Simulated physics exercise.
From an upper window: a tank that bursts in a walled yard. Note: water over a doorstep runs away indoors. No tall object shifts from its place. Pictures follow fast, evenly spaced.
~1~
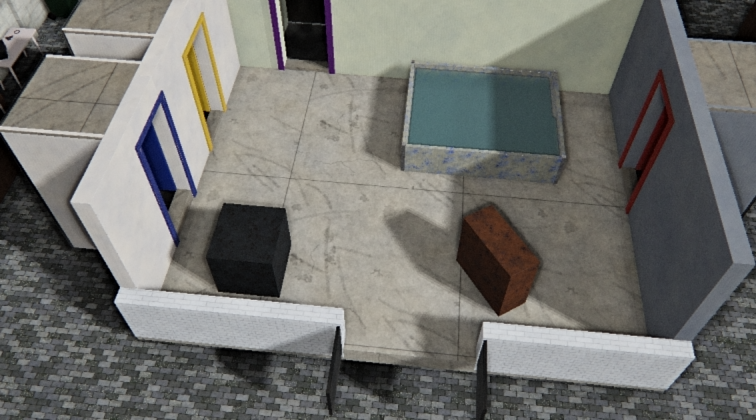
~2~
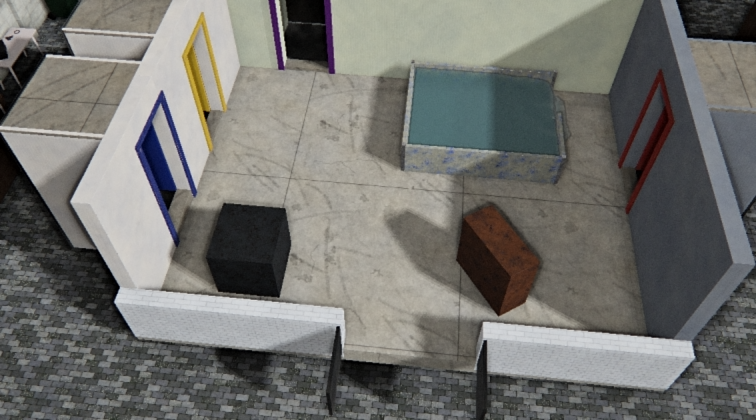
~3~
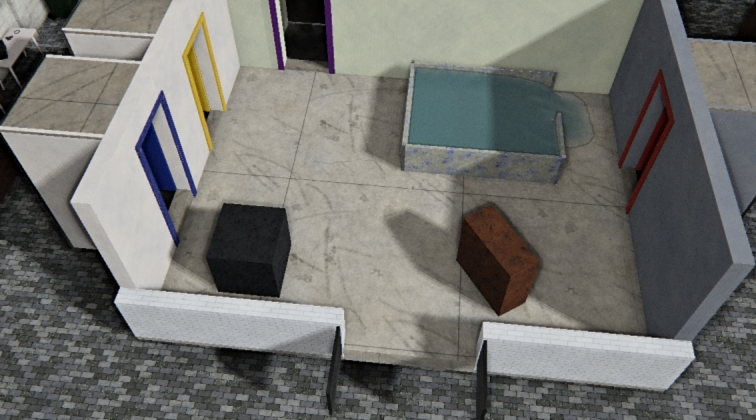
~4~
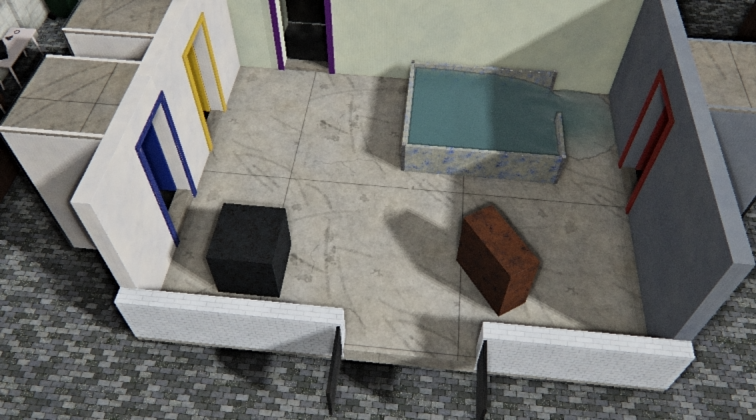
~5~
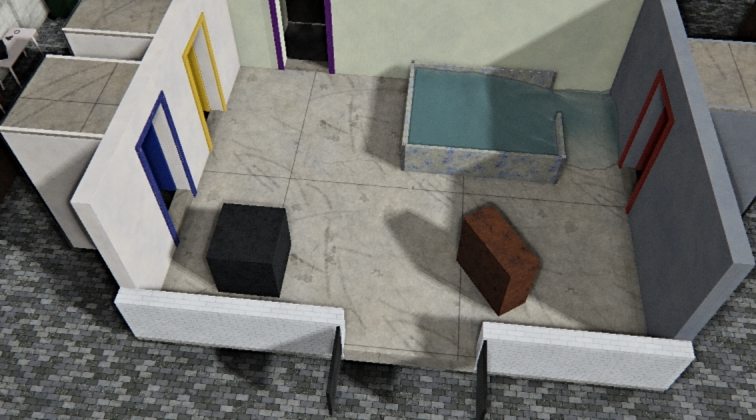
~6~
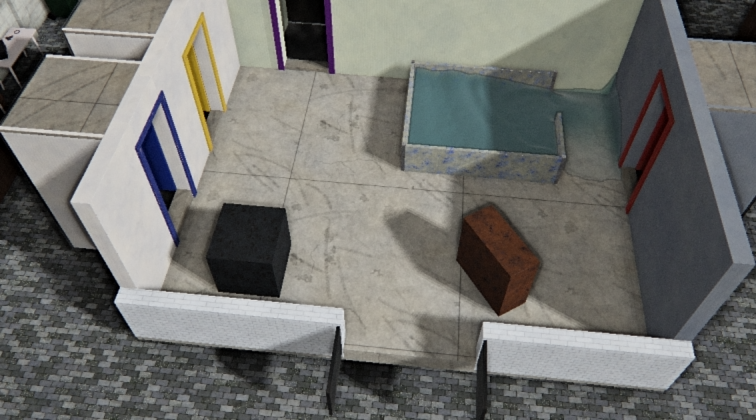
The footage shows a walled yard from above, with a black block and a rusty brown block standing still, as water pours from the right side of a tank and spreads across the floor beside the grey wall.
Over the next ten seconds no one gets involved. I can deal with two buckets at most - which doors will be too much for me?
The purple door keeps inside the allowance there, the red door exceeds the allowance there, the yellow door keeps inside the allowance there, the blue door keeps inside the allowance there.
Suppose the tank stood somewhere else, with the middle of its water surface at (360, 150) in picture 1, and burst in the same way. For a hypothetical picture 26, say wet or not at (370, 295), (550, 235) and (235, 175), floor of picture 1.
Spared, hit, spared.
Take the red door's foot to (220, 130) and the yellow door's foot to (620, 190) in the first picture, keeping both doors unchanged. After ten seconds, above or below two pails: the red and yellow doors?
Red does not overflow; yellow overflows.
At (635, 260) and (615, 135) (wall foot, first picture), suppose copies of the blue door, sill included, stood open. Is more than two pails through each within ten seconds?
First: Remains below. Second: Gets beyond it.
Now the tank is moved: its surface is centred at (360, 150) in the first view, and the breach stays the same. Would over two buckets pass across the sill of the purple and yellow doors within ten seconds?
I'd say the purple door remains below and the yellow door remains below.
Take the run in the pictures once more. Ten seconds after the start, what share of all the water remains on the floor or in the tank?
Near 94 in a hundred.
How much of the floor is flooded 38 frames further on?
I'd say close to 65 per cent.
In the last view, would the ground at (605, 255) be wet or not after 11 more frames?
I'd say drenched there.
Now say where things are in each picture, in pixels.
Still water in the tank at (483, 110), in the first frame.
Water pours out at (551, 109) and has run to a hidden place, in the second frame.
The front is at (588, 136), out from the gap at (550, 111), in the third frame.
The front is at (614, 139), out from the gap at (550, 111), in the fourth frame.
Water pours out at (550, 111) and has run to (618, 160), in the fifth frame.
The front is at (620, 176), out from the gap at (550, 111), in the sixth frame.
A moment on, water covers 10 % of the floor; the purple door not reached, the red door wet at the sill, nothing in, the yellow door not reached, the blue door not reached.
Next, water covers 20 % of the floor; the purple door not reached, the red door under two buckets in, the yellow door not reached, the blue door not reached.
Then, water covers 35 % of the floor; the purple door wet at the sill, nothing in, the red door over two buckets in, the yellow door not reached, the blue door not reached.
Later, water covers 65 % of the floor; the purple door wet at the sill, nothing in, the red door over two buckets in, the yellow door wet at the sill, nothing in, the blue door not reached.
In the end, water covers 90 % of the floor; the purple door wet at the sill, nothing in, the red door far over two buckets in, the yellow door wet at the sill, nothing in, the blue door wet at the sill, nothing in.
